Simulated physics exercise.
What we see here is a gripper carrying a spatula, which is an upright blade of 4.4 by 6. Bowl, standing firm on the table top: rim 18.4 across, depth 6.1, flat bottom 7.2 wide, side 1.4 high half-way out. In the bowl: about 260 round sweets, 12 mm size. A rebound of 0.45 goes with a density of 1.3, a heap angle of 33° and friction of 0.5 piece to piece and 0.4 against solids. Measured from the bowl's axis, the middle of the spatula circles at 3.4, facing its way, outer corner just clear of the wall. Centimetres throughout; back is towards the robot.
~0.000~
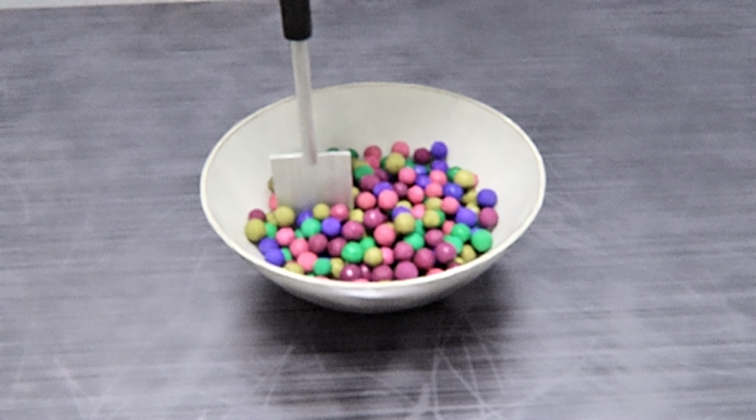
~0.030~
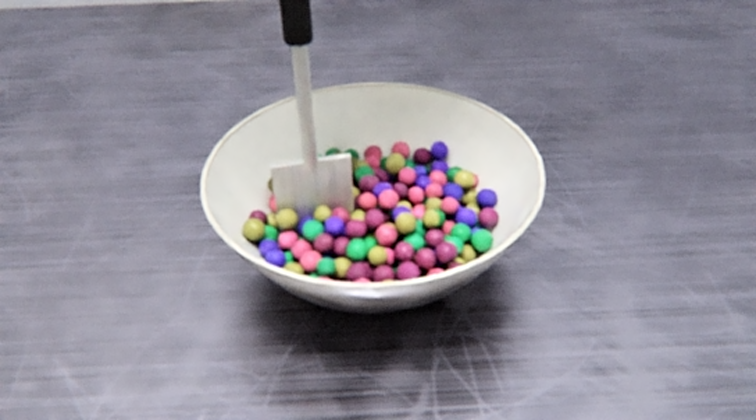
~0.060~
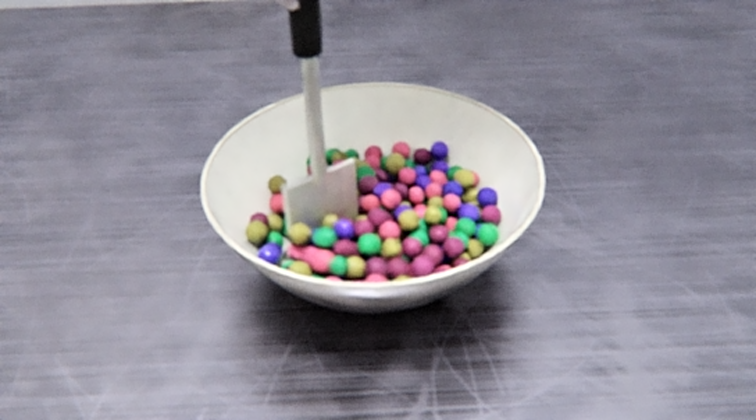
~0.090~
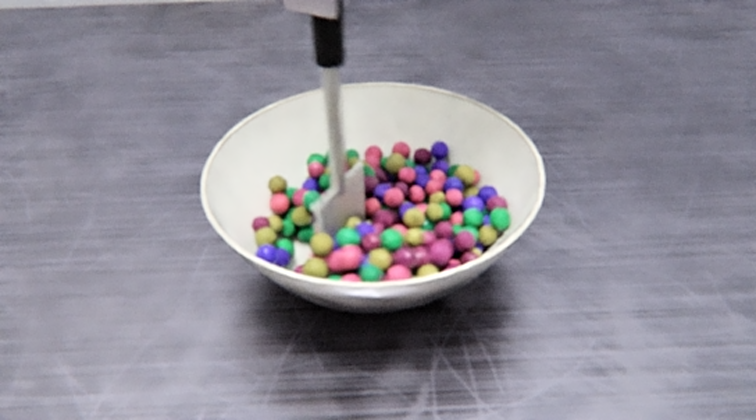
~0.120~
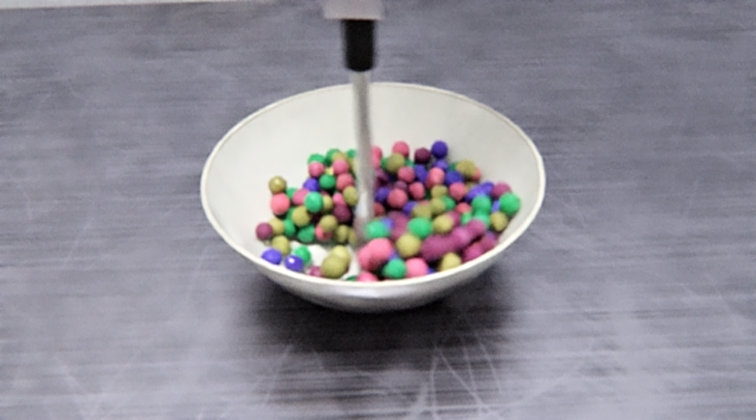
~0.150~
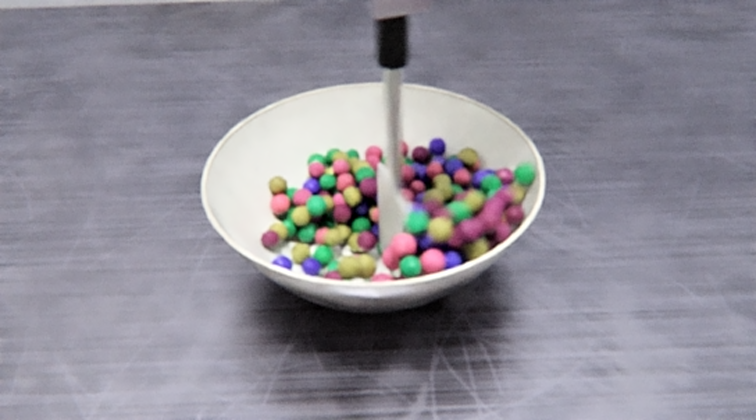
A spatula sweeps through colourful round sweets in a white bowl, pushing them right.
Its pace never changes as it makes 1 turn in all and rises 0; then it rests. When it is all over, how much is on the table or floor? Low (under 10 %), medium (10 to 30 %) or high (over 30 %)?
Medium - 10 to 30 %.
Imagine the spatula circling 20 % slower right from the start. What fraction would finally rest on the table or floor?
10 %.
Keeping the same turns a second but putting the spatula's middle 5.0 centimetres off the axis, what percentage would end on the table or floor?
Around 20 in a hundred, in that case.
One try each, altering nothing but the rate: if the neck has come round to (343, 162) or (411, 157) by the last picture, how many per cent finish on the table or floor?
About 0 and 30 %.
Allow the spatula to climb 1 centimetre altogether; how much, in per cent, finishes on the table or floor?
Roughly 15 per cent.
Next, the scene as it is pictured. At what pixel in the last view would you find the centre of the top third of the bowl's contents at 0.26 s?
I'd put it at around (459, 137).
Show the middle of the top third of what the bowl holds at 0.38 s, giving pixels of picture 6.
The centre lies near (312, 133) in the last picture.
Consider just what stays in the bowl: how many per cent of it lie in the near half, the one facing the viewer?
About 55 per cent.
After 0.26 s, 202° round, highest piece 9 above the table; 247 in the bowl, 1 on the table or floor, 10 in flight or on the tool.
After 0.38 s, 296° round, highest piece 9 above the table; 228 in the bowl, 15 on the table or floor, 15 in flight or on the tool.
After 0.63 s, 0° round, highest piece 7 above the table; 214 in the bowl, 44 on the table or floor.
After 1.33 s, 0° round, highest piece 5 above the table; 214 in the bowl, 44 on the table or floor.
In the end, 214 in the bowl, 44 on the table or floor. That is 17 % on the table or floor.
